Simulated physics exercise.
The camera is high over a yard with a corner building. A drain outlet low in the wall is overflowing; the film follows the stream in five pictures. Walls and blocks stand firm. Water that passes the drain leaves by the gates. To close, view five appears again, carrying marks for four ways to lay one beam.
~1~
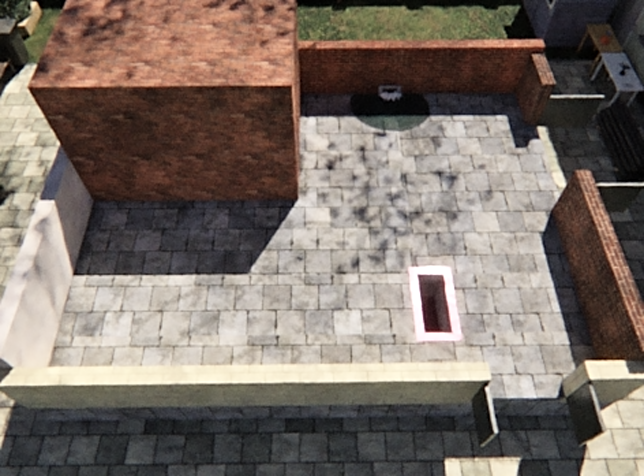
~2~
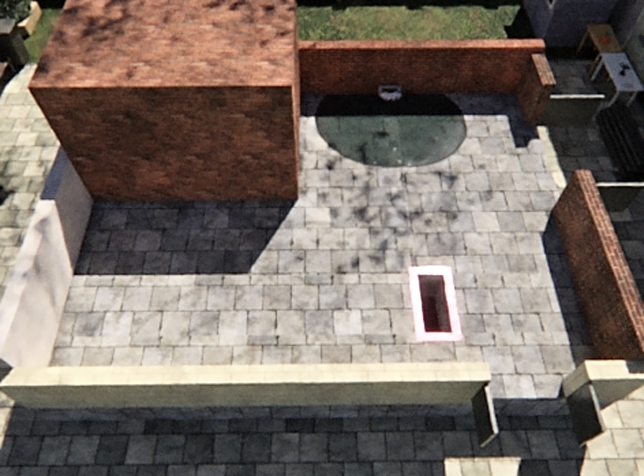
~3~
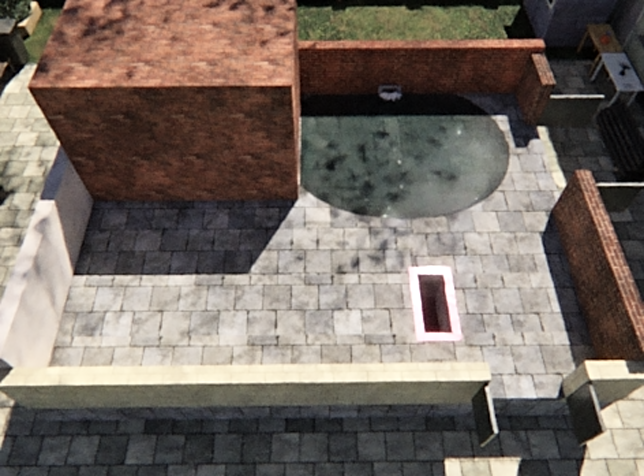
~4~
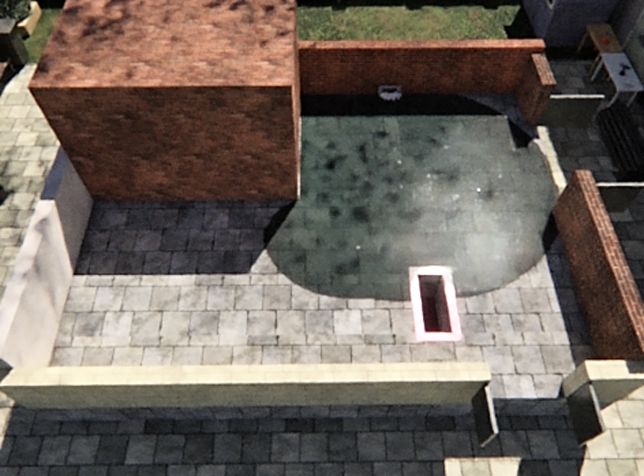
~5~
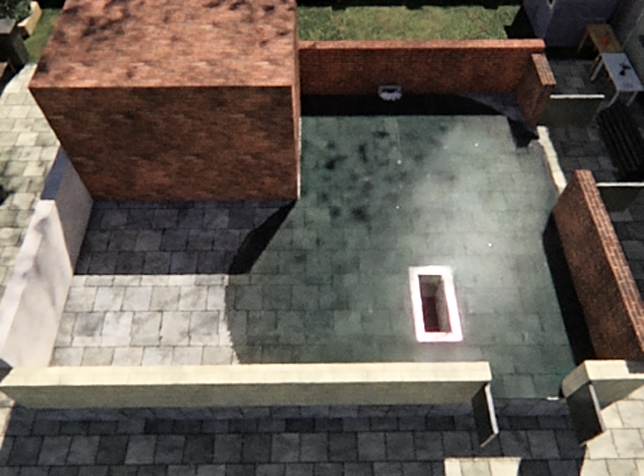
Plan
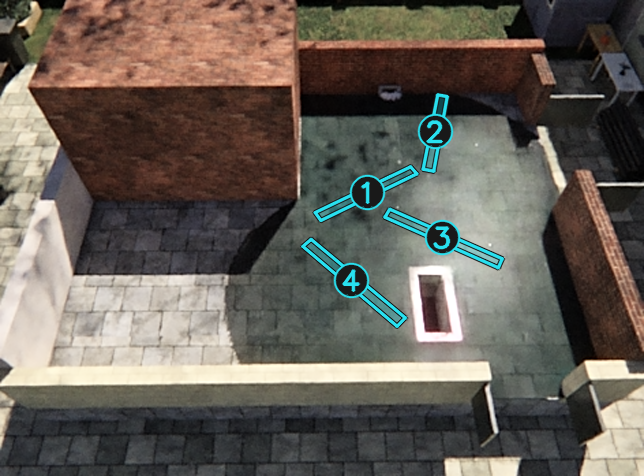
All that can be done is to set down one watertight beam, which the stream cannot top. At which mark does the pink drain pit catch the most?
Use spot 4.
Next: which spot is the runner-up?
That would be 2.
In cyan, 1 from (317, 216) to (413, 170); 2 from (428, 170) to (442, 95); 3 from (387, 213) to (500, 263); 4 from (307, 242) to (401, 322).
With 1, about 25 % of the stream goes into the pink drain pit, about 71 % out by the gates.
With 2, about 41 % of the stream goes into the pink drain pit, about 51 % out by the gates.
With 3, about 23 % of the stream goes into the pink drain pit, about 71 % out by the gates.
With 4, about 53 % of the stream goes into the pink drain pit, about 44 % out by the gates.
